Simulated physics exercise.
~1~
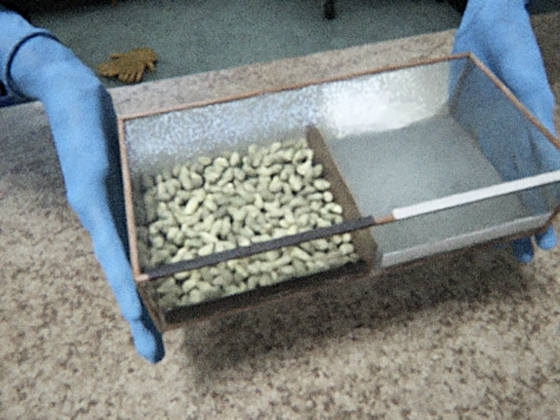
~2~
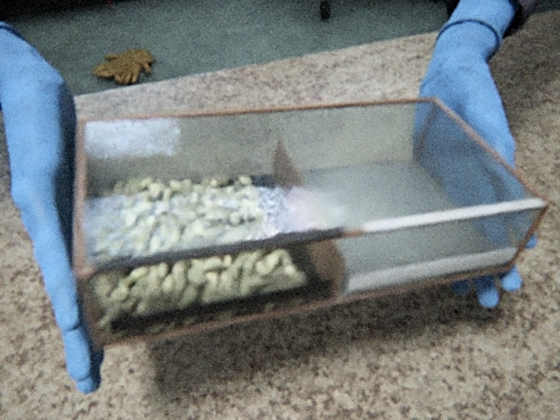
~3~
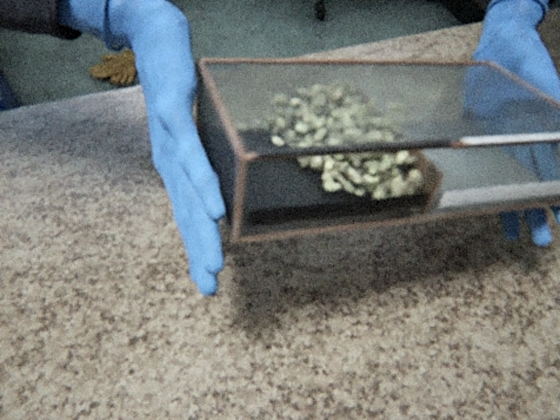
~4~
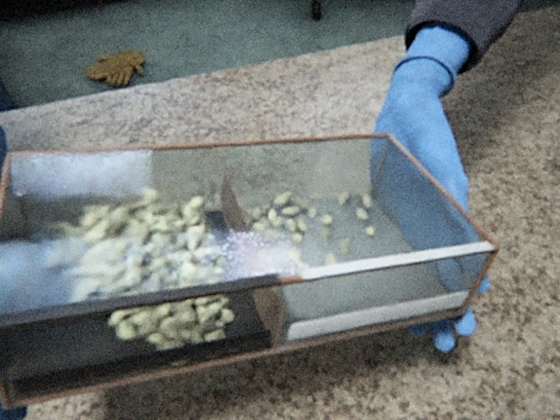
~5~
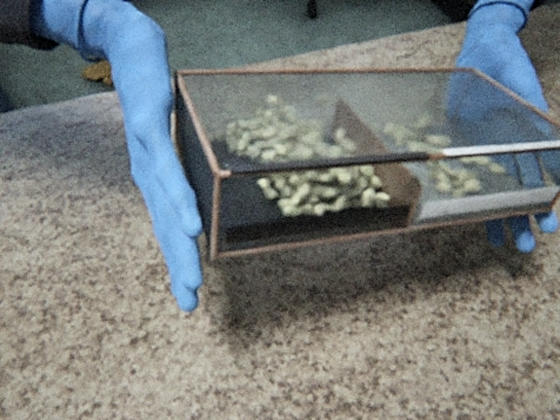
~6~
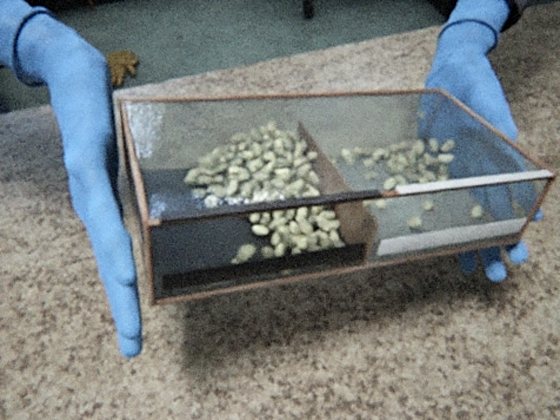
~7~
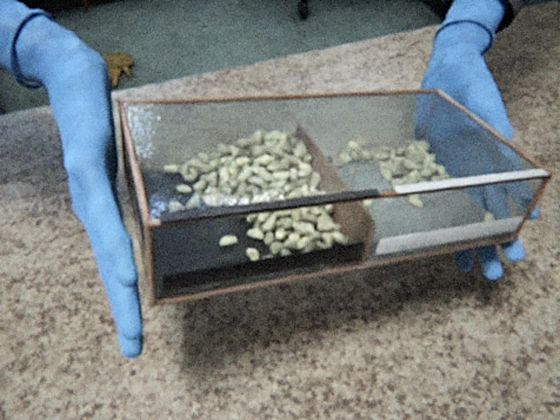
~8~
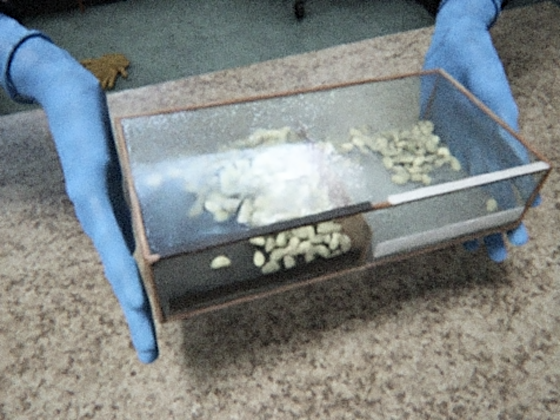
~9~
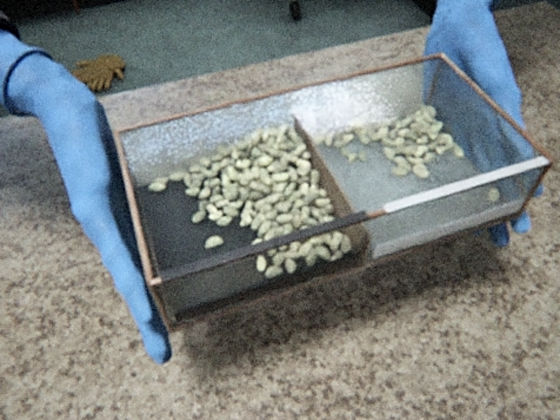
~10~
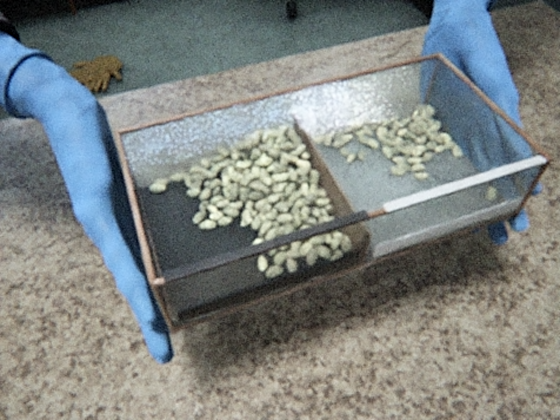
At first, two blue-gloved hands hold a shallow clear box above a speckled surface, its left compartment covered with pale beans and its right one empty. The hands begin to tilt the box and shake it from side to side, and the beans slide and bunch up, baring part of the dark floor. Some then cross the low partition into the pale right compartment. The shaking dies down while the box stays tilted, and the hands slowly bring it back level. It ends held still, with most beans heaped on the left and a smaller cluster on the right.
